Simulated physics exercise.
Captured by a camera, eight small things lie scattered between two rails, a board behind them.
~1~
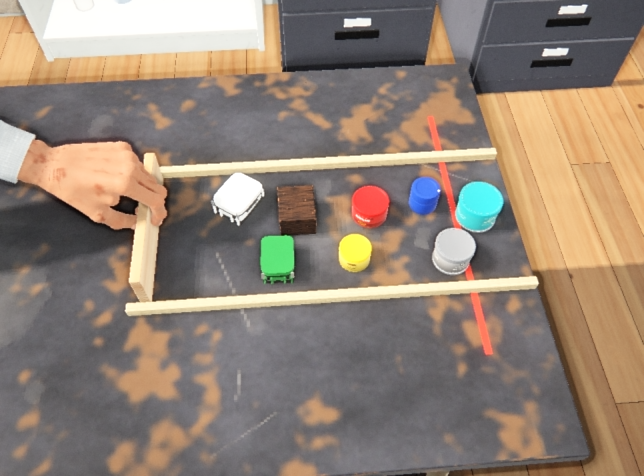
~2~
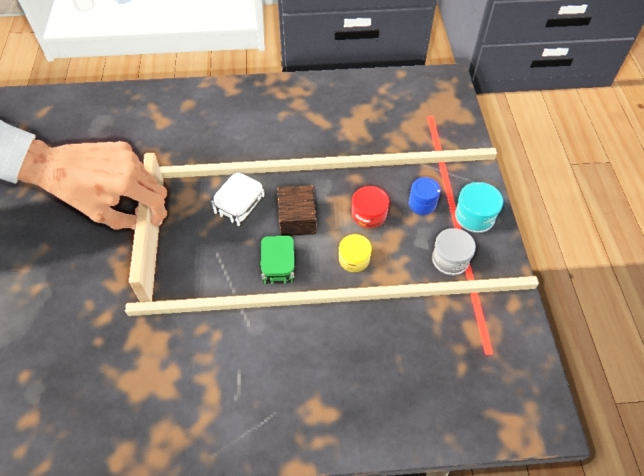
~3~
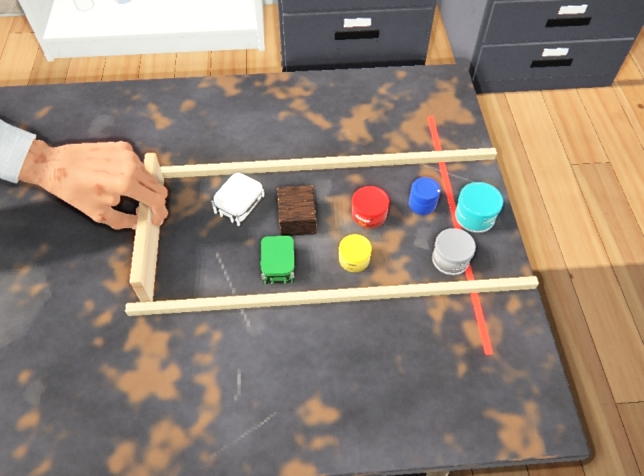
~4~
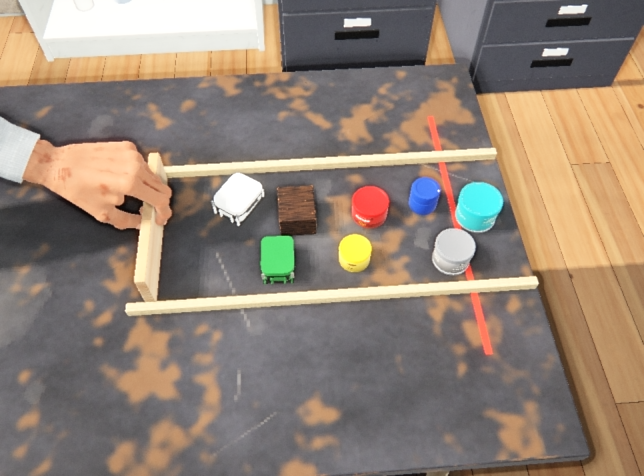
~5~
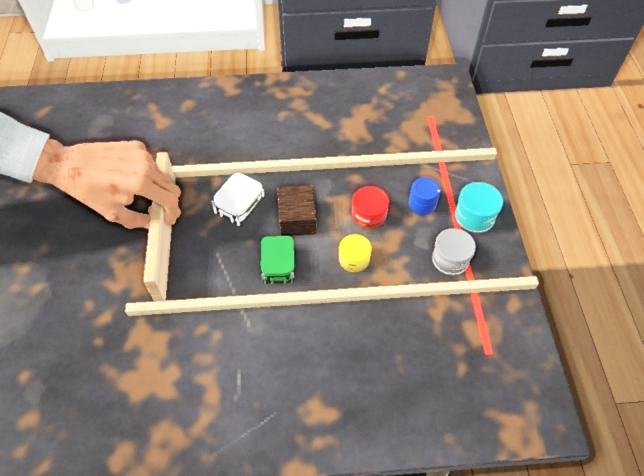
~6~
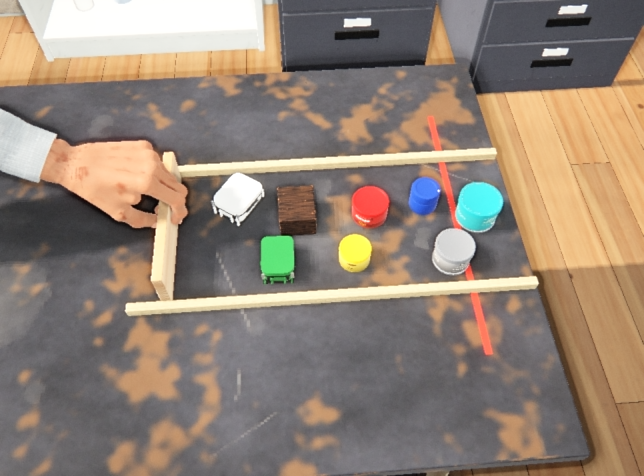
A hand at the left pushes an upright wooden board a short way to the right between two pale rails on a dark, rust-blotched tabletop, seen from above by a still camera. Ahead of it sit white, dark brown and green blocky items, then red, yellow, blue, turquoise and grey round ones near a red strip at right. The board rests at first, then slides slowly, touching none of them.
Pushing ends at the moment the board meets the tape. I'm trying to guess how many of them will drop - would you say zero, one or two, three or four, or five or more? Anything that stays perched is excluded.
Drops: Fewer than three, some.
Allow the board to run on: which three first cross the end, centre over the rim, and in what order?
Earliest first - turquoise tin, grey pot, red tub.
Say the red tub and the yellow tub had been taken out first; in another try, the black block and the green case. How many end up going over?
Count of fallen: 0 / 0.
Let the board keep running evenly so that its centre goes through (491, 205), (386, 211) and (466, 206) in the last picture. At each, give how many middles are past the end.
5, 0 and 3.
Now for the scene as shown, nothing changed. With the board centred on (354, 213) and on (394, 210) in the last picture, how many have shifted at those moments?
Counts: 6 / 8.
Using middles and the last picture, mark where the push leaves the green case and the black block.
Near (483, 255) and (481, 220).
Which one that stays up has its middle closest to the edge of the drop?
The red tub.
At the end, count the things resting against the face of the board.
That makes 3.
Early on, none off yet; turquoise tin at rest near (478, 208); grey pot at rest near (453, 252); blue lid at rest near (424, 196).
Finally, the number that fall off is one or two; lost, grey pot and turquoise tin.
